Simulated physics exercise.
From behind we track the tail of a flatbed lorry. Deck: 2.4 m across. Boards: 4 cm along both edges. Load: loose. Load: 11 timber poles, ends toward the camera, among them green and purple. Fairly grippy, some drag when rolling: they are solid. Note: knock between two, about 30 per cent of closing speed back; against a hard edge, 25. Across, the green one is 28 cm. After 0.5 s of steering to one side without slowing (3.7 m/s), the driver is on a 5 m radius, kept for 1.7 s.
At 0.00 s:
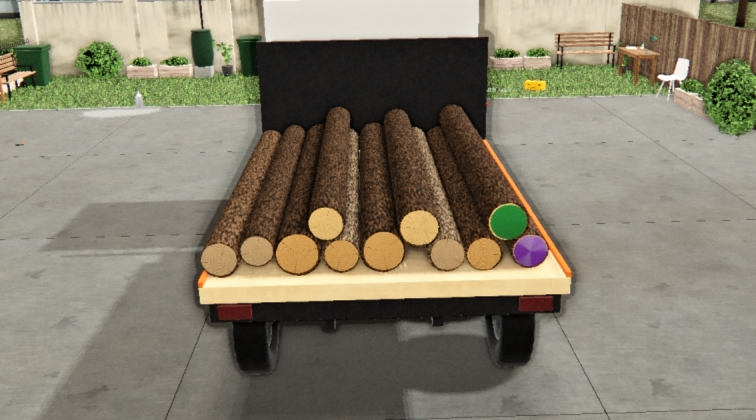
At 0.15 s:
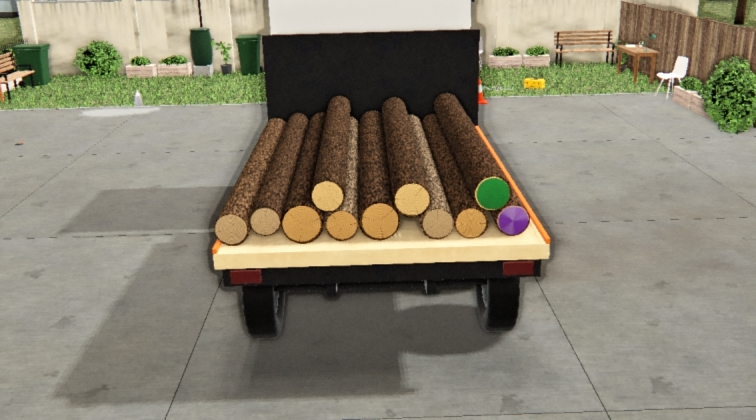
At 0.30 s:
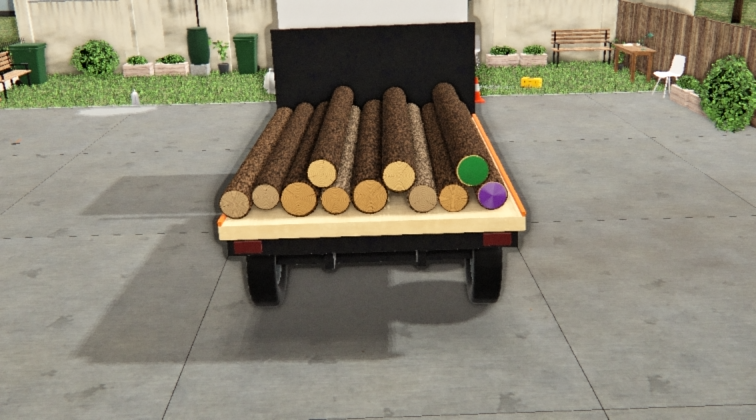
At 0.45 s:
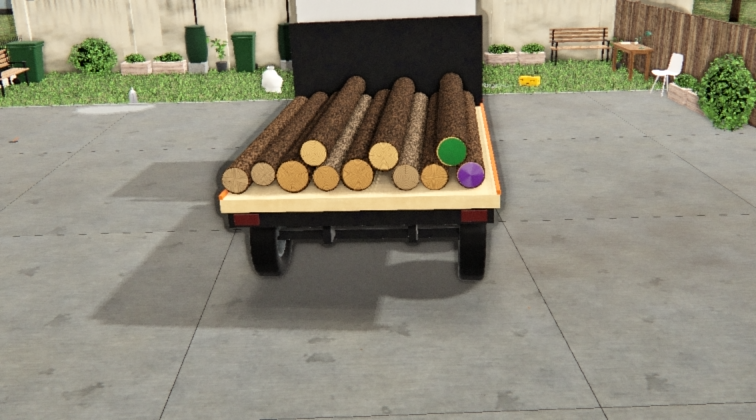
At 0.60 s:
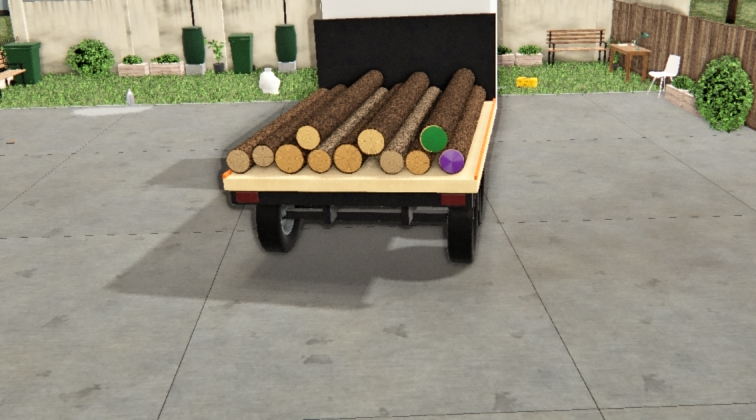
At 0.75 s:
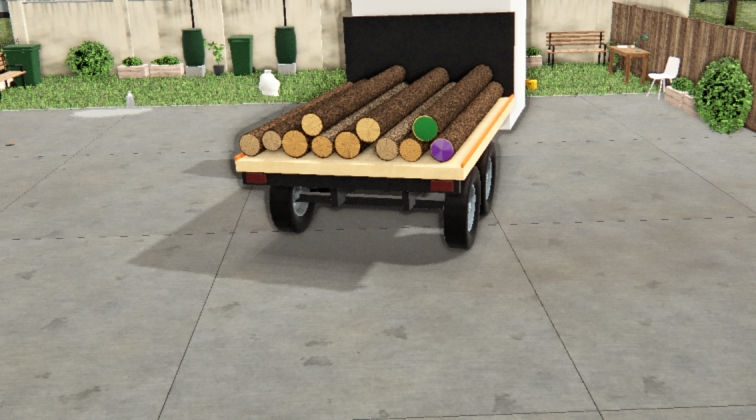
A flatbed truck carrying stacked logs, one with a green end and one purple, drives away from the camera across a paved yard, then turns to the right as its bed tilts slightly down to the left.
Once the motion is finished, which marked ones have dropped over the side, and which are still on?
Green is still on; purple is still on.
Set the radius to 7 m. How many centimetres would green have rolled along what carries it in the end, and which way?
Roughly 0 cm left.
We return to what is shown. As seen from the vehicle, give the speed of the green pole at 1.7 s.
About 0.0 m/s.
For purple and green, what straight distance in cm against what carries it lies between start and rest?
Displacement: Purple 0, green 0.
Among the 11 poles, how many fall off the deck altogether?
I make it 0 exactly.
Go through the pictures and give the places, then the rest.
In the first picture, green at (508, 222), purple at (531, 252); 8 of the 11 make up the bottom layer.
In the second picture, green at (493, 194), purple at (513, 221); the deck is level.
In the third picture, green at (473, 171), purple at (493, 196); the deck slopes 1° down to the left.
In the fourth picture, green at (452, 151), purple at (471, 175); the deck slopes 2° down to the left.
In the fifth picture, green at (434, 139), purple at (452, 162); the deck slopes 2° down to the left.
In the sixth picture, green at (425, 128), purple at (442, 150); the deck slopes 2° down to the left.
After 1.7 s, green is up on others, 40 cm from the right edge; purple is on the deck, 25 cm from the right edge; 0 gone from the deck.
At rest (2.8 s), green is up on others, 40 cm from the right edge; purple is on the deck, 25 cm from the right edge; 0 gone from the deck.
